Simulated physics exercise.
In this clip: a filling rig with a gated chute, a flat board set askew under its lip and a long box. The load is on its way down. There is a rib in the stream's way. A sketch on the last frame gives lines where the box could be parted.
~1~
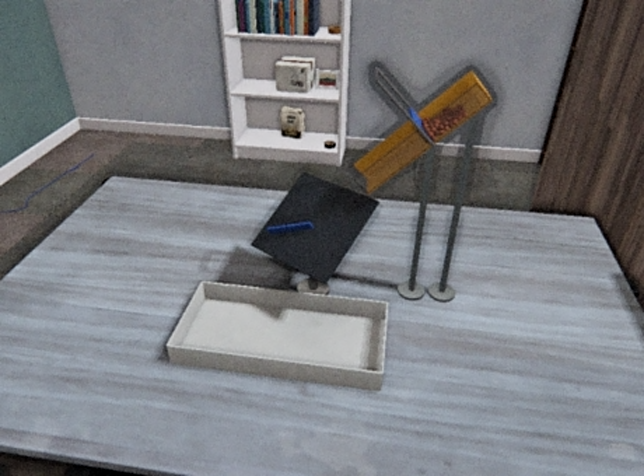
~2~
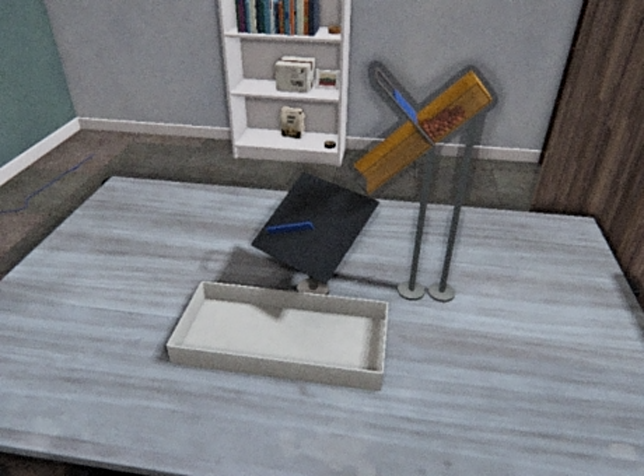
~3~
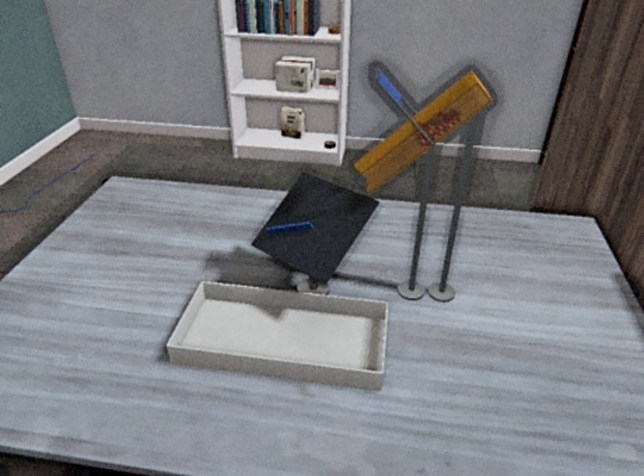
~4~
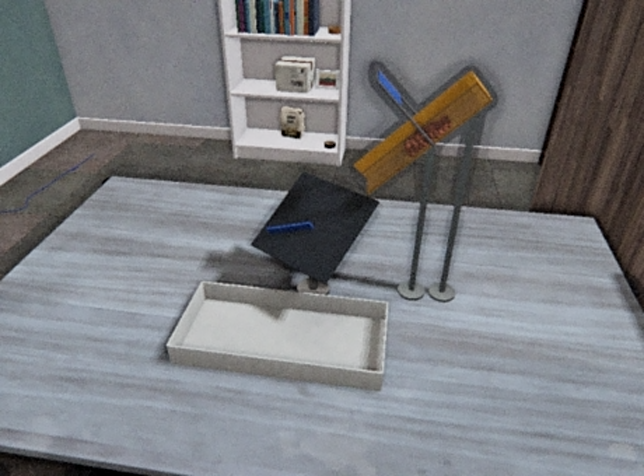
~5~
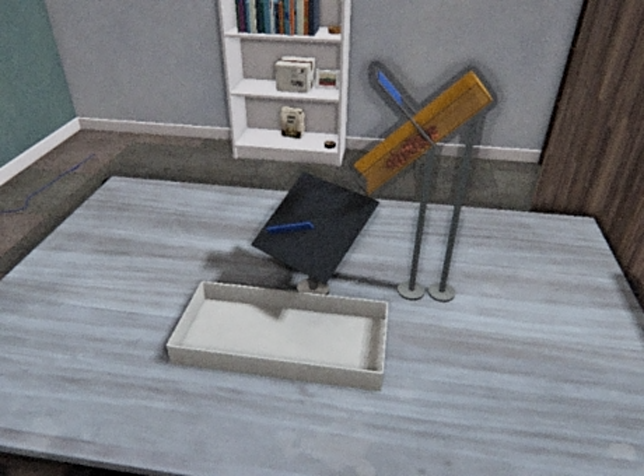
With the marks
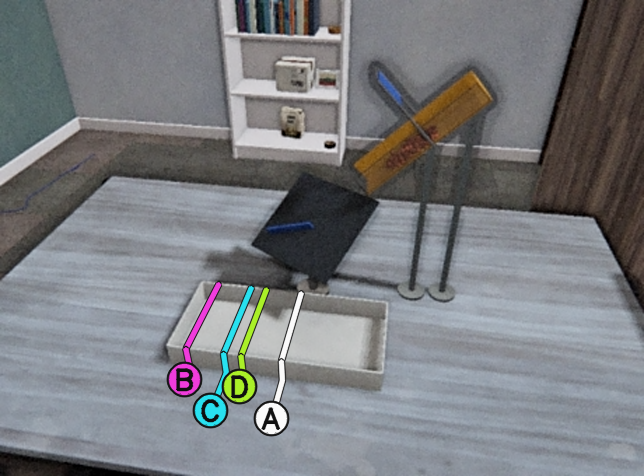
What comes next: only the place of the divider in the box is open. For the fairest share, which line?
D beats the others.
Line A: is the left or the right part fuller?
More lands on the left.
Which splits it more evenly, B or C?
C.
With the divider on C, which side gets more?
More lands on the right.
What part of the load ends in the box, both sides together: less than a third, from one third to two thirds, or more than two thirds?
From one third to two thirds.
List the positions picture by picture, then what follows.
Load behind the gate at (440, 123), clay pellets; lip of the chute at (368, 186), sloping fairly steeply, in the first frame.
Middle of the board at (313, 223), tilted fairly steeply; middle of its low edge at (286, 263); of its high edge at (339, 186), in the second frame.
Front corners of the box at (167, 345) and (382, 373), empty; front of the load at (423, 144), in the third frame.
Middle of the load at (423, 136); its front at (406, 145), about a third of the way to the lip; rib from (310, 223) to (267, 229), in the fourth frame.
Middle of the load at (411, 150); its front at (388, 166), about two thirds of the way to the lip, in the fifth frame.
On the marked copy, line A crosses the front rim at (281, 360); line B crosses the front rim at (186, 348); line C crosses the front rim at (223, 353); line D crosses the front rim at (241, 355).
For line A, of what is caught, nearly all on the left of the divider, a stray few on the right.
For line B, of what is caught, a stray few on the left of the divider, nearly all on the right.
For line C, of what is caught, a small part on the left of the divider, most on the right.
For line D, of what is caught, about a third on the left of the divider, about two thirds on the right.
